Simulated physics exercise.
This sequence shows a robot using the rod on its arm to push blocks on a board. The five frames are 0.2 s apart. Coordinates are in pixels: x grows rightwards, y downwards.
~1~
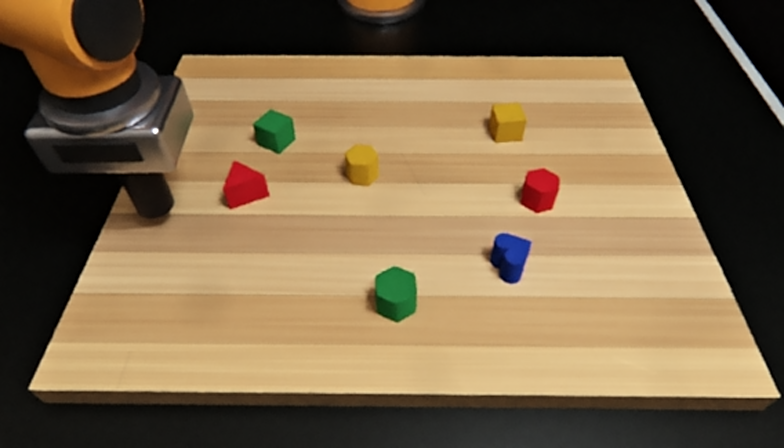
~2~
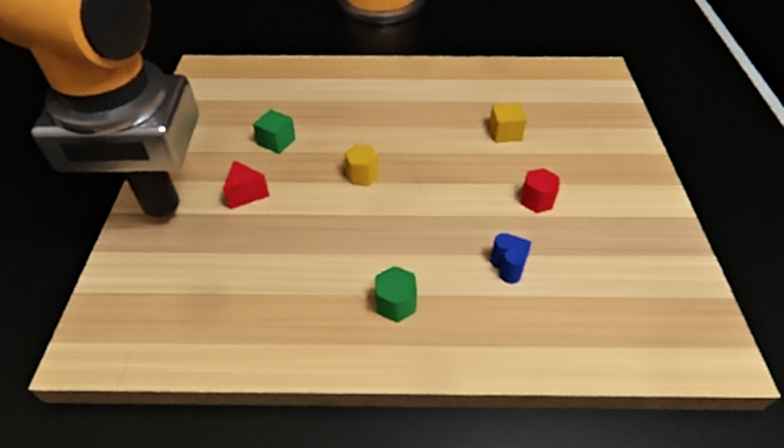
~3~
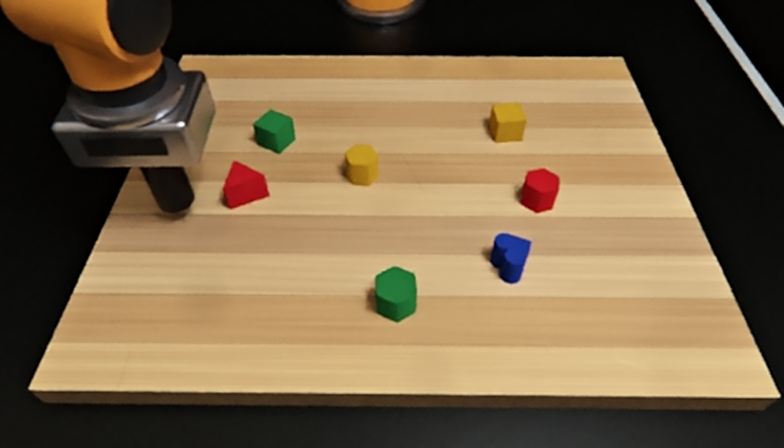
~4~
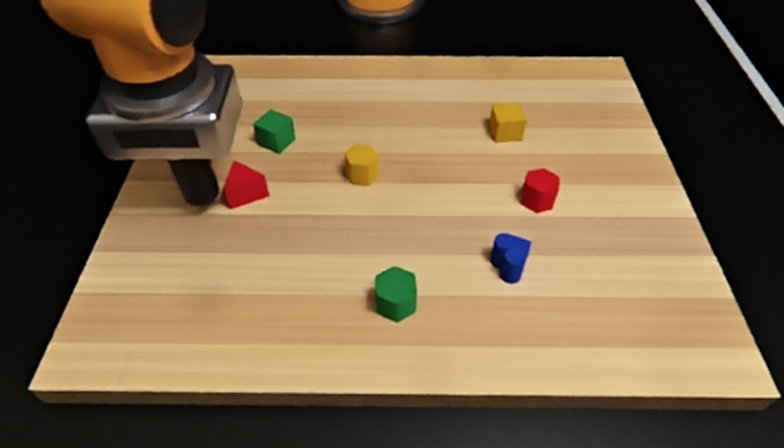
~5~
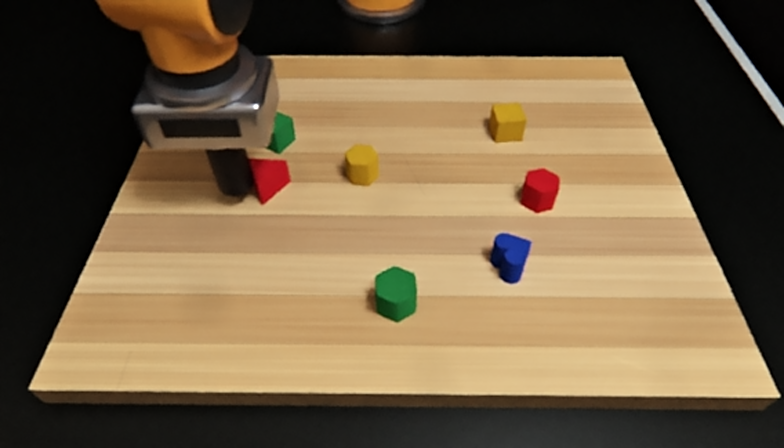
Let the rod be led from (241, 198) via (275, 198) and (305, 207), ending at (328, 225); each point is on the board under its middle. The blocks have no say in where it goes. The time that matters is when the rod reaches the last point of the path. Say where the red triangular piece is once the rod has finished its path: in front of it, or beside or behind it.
The red triangular piece won't stay at the front of the rod.
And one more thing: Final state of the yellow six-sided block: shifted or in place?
It keeps its position.
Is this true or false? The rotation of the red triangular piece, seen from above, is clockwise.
False - the claim does not hold.
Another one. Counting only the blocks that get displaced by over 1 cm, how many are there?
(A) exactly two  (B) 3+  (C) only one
C.
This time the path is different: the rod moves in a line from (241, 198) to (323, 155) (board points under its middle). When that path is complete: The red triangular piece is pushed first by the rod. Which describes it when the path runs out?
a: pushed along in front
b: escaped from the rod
a (pushed along in front)
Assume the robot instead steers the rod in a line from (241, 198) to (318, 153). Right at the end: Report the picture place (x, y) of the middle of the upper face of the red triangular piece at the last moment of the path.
I predict (344, 132).
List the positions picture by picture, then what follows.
Rod's lower end (156, 206); red triangular piece (241, 174); yellow six-sided block (361, 154), in the first frame.
Rod (161, 204); blocks still, in the second frame.
Rod (177, 200); blocks still, in the third frame.
Rod (202, 193); blocks still, in the fourth frame.
Rod (236, 184); red triangular piece (264, 167); yellow six-sided block (361, 154), in the fifth frame.
The first path, step by step. One third of the way, rod (273, 184); red triangular piece (296, 162), turned 35° anticlockwise.
Two thirds of the way, rod (304, 194); red triangular piece (303, 161), turned 50° anticlockwise.
At the end, rod (326, 211); red triangular piece (303, 161), turned 50° anticlockwise; yellow six-sided block still.
